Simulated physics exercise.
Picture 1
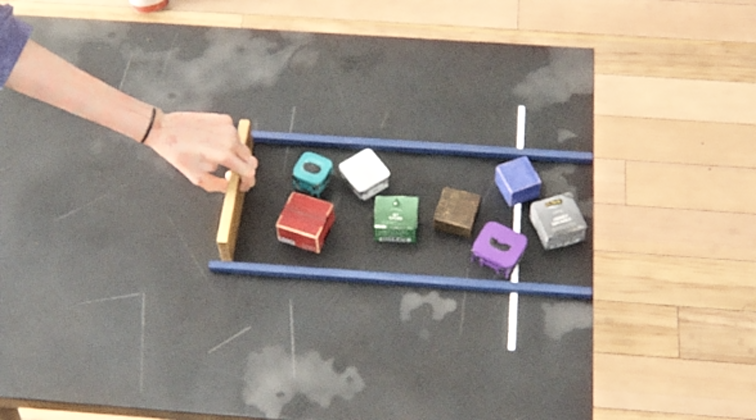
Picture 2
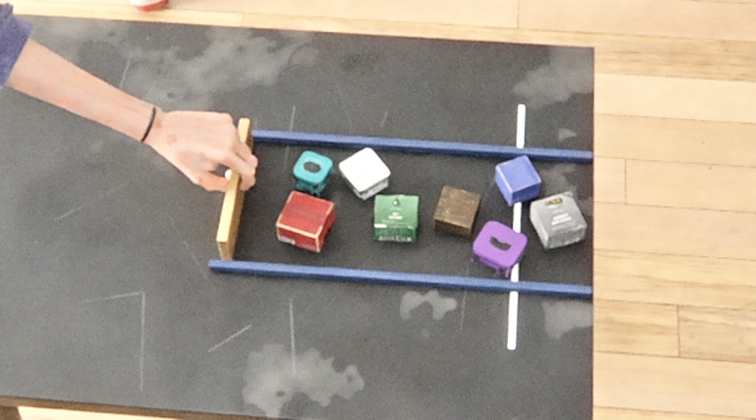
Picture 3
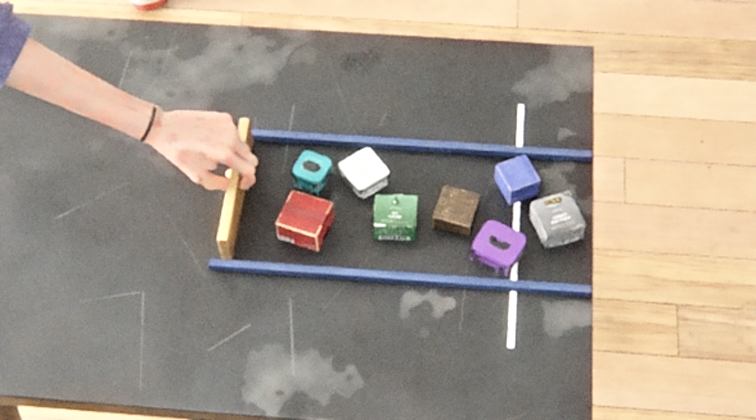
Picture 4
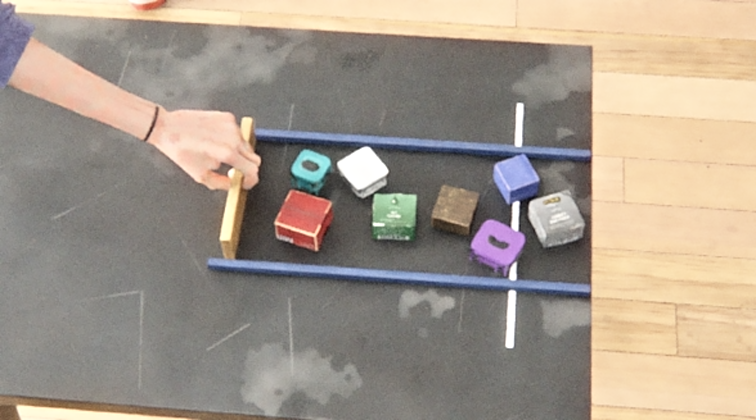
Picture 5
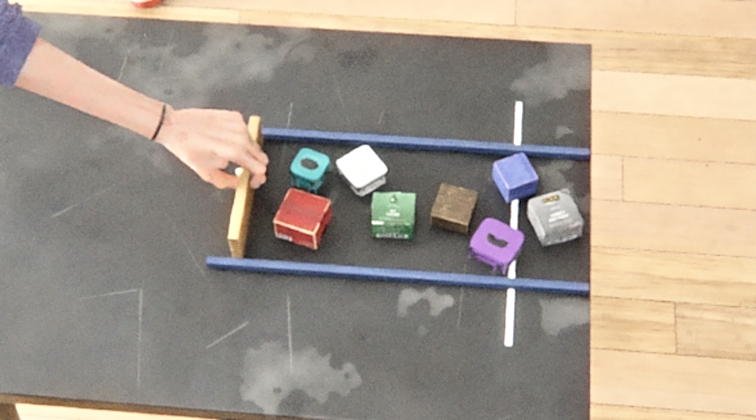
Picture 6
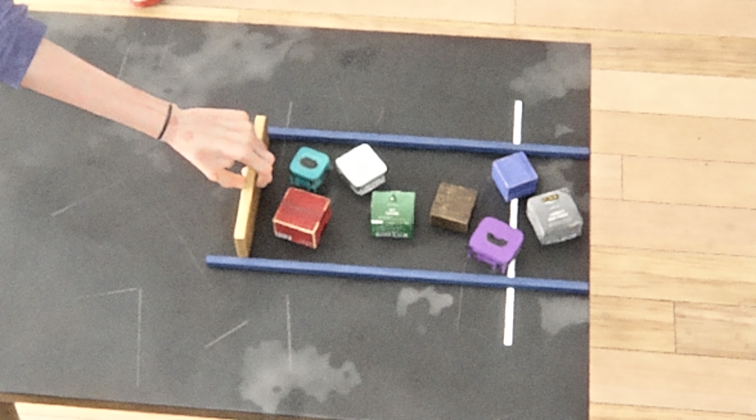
Hand holding a wooden board upright between two blue rails, then sliding it slightly right toward small colourful boxes, which stay still.
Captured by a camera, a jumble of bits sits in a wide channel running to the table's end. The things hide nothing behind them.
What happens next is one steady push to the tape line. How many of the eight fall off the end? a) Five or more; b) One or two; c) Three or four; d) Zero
Option c: Three or four.
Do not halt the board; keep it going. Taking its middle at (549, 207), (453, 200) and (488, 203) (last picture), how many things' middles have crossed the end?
Place by place: 6, 1 and 2.
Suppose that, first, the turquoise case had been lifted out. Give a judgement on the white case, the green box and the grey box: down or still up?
Well, the white case is still there, the green box is still there, and the grey box winds up down.
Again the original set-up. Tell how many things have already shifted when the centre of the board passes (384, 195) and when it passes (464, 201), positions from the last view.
Counts: 7 and 8.
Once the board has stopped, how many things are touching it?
It adds up to 2.
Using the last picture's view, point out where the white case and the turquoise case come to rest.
Okay, so first (565, 186), and next (531, 181).
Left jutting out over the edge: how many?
I get 2.
Early on, none off yet; grey box at rest near (554, 217); blue block at rest near (515, 177); purple case at rest near (496, 245).
A while later, none off yet; grey box moving near (558, 217); blue block travelled a little near (530, 170); purple case travelled a little near (512, 250).
Further along, one off so far; grey box in the air near (621, 276); blue block travelled about its own width near (563, 165); purple case travelled about its own width near (544, 254).
Finally, the number that fall off is three or four; lost, black block, blue block and grey box.
